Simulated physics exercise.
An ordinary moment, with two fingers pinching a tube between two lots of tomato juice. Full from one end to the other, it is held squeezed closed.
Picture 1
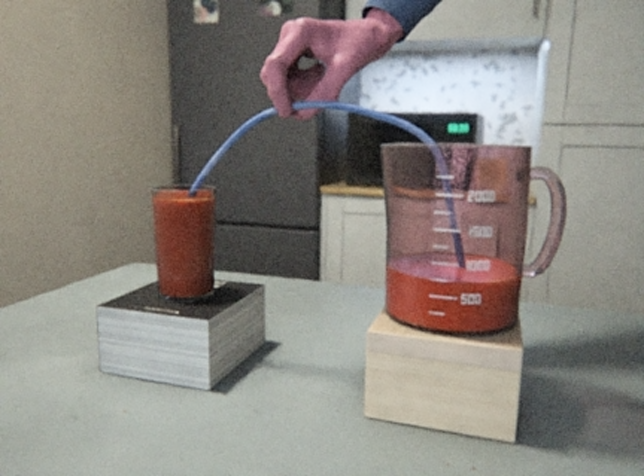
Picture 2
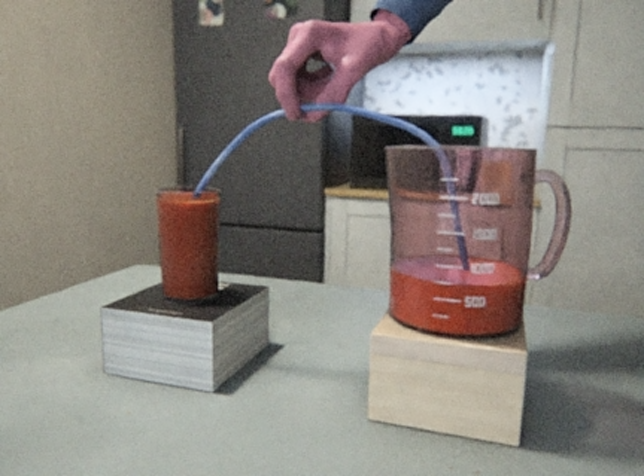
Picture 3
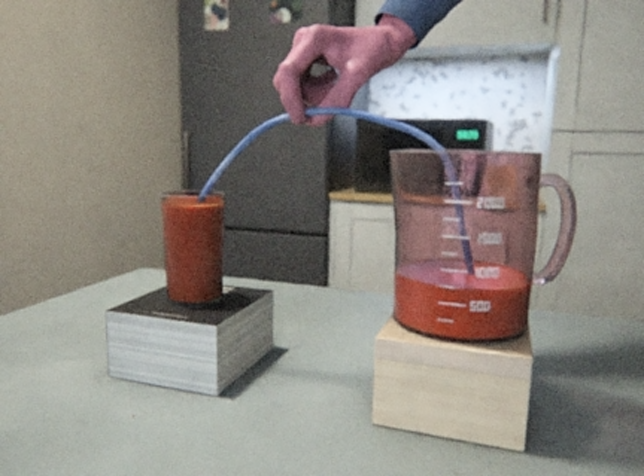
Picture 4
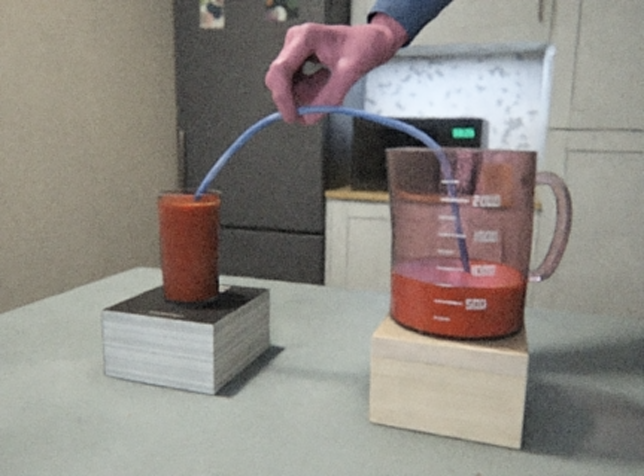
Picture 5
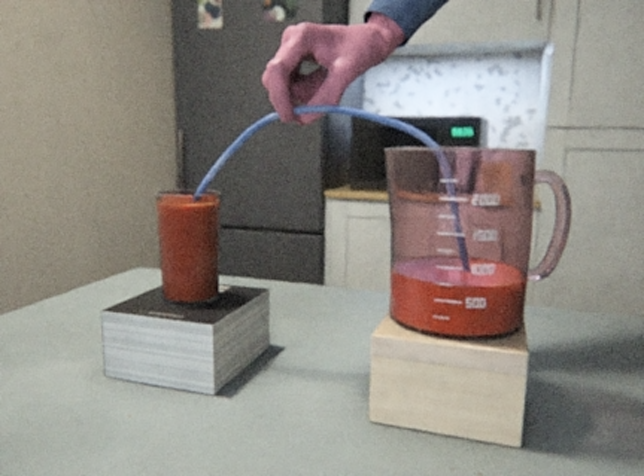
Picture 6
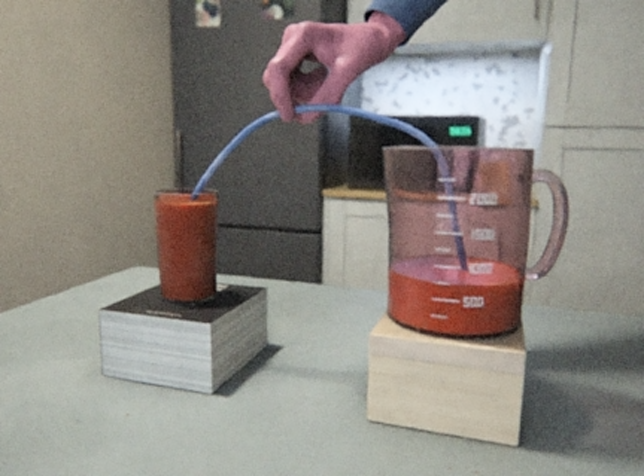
A hand pinching a blue tube between a tall glass of red liquid and a jug, barely moving, both liquid levels unchanged.
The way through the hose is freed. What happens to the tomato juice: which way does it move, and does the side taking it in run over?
Flow: Moves right; taker: Keeps it all in.
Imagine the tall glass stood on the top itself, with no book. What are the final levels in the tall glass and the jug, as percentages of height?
100 % and 20 %.
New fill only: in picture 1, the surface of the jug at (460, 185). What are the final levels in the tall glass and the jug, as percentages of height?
The first settles near 100 percent and the second near 65 percent.
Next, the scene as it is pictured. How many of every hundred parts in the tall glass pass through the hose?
Estimate: Close to 40 %.
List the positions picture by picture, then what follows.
In the first picture, the hose is pinched; tall glass (185, 239) nearly full, up on the book; jug (455, 229) about a quarter full, up on the wooden block.
In the second picture, nothing flows; tall glass nearly full, surface at (189, 199); jug about a quarter full, surface at (457, 269).
In the third picture, fingers on the hose; tall glass (194, 244) nearly full; jug (464, 236) about a quarter full.
In the fourth picture, still shut; tall glass nearly full, surface at (189, 202); jug about a quarter full, surface at (458, 271).
In the fifth picture, the hose is pinched; tall glass (190, 243) nearly full, up on the book; jug (460, 233) about a quarter full, up on the wooden block.
In the sixth picture, nothing flows; tall glass nearly full, surface at (186, 201); jug about a quarter full, surface at (455, 269).
Soon after, the tall glass is about three quarters full; the jug is about a third full.
Later, the tall glass is about two thirds full; the jug is about a third full.
In the end, the tall glass is about half full; the jug is about a third full; the two surfaces are level.
